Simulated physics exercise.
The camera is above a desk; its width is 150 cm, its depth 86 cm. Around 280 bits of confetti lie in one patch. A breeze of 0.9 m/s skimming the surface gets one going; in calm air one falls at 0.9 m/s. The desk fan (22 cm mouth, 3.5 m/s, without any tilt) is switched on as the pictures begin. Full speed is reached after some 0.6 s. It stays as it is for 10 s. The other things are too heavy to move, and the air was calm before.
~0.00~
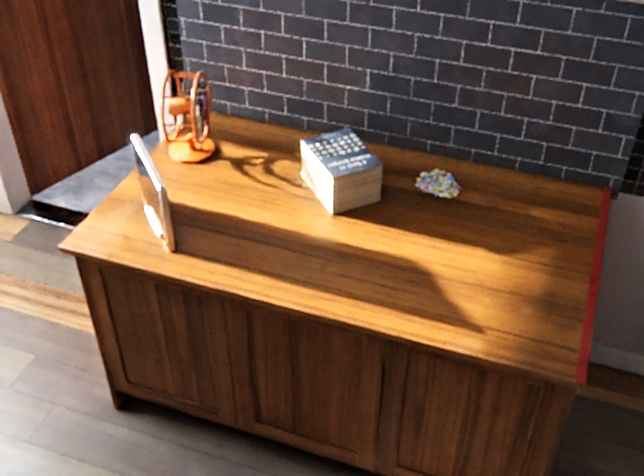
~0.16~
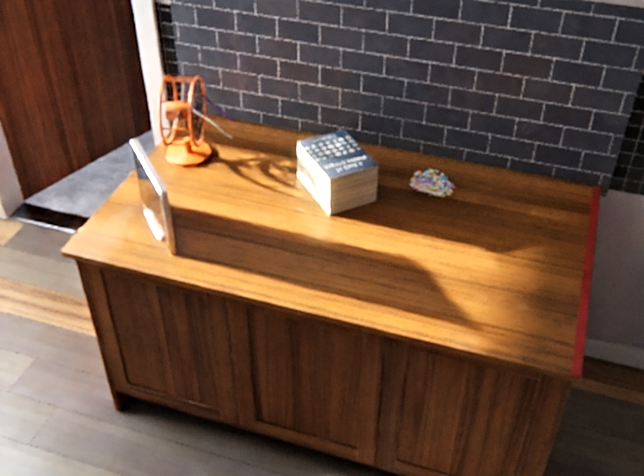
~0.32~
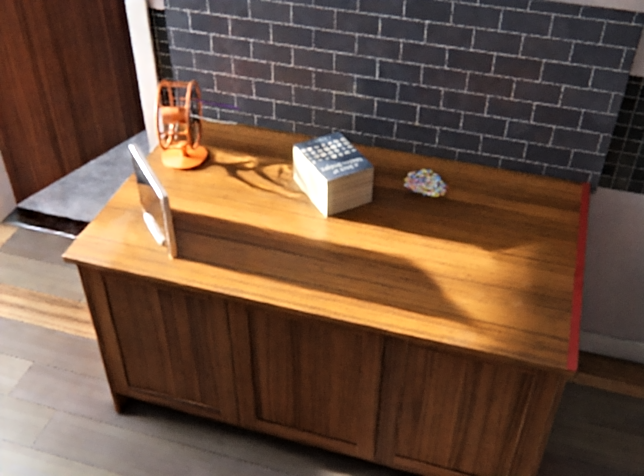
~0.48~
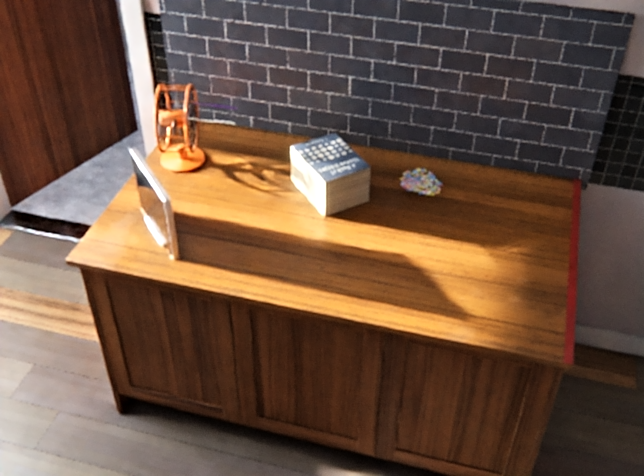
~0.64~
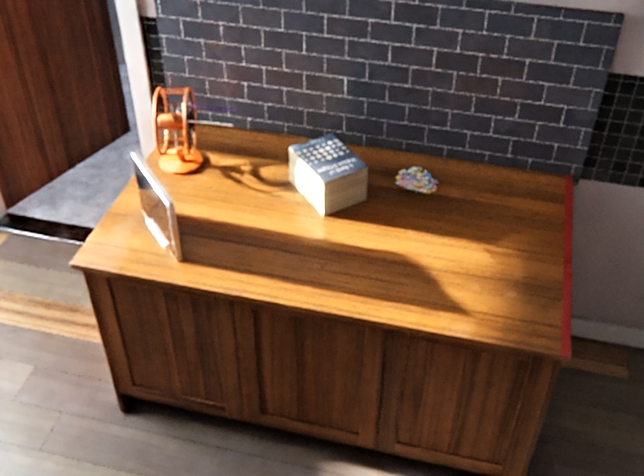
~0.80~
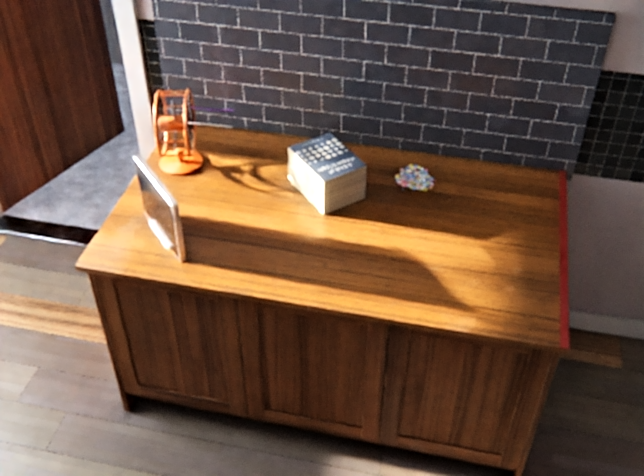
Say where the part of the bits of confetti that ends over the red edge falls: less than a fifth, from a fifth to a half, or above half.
By then not even a fifth are over the red edge.
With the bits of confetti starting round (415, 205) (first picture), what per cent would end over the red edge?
It would be near 15 %.
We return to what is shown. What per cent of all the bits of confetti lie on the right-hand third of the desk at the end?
Near 80 %.
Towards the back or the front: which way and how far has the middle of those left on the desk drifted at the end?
Towards the front, some 25 cm.
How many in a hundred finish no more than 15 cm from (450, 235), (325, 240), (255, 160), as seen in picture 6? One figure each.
In turn about 70 %, 0 %, 0 %.
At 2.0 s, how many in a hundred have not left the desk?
About 100 %.
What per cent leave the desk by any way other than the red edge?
About 0 %.
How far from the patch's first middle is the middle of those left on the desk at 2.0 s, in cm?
Roughly 30 cm.
After 2.0 s, 2 % are over the red edge; the middle of those still in play is near (444, 230); 85 % have settled or left.
After 3.2 s, 2 % are over the red edge; the middle of those still in play is near (444, 230); 86 % have settled or left.
After 5.5 s, 2 % are over the red edge; the middle of those still in play is near (444, 230); 87 % have settled or left.
After 10.0 s, at the end, 3 % are over the red edge; the middle of those still in play is near (444, 230).
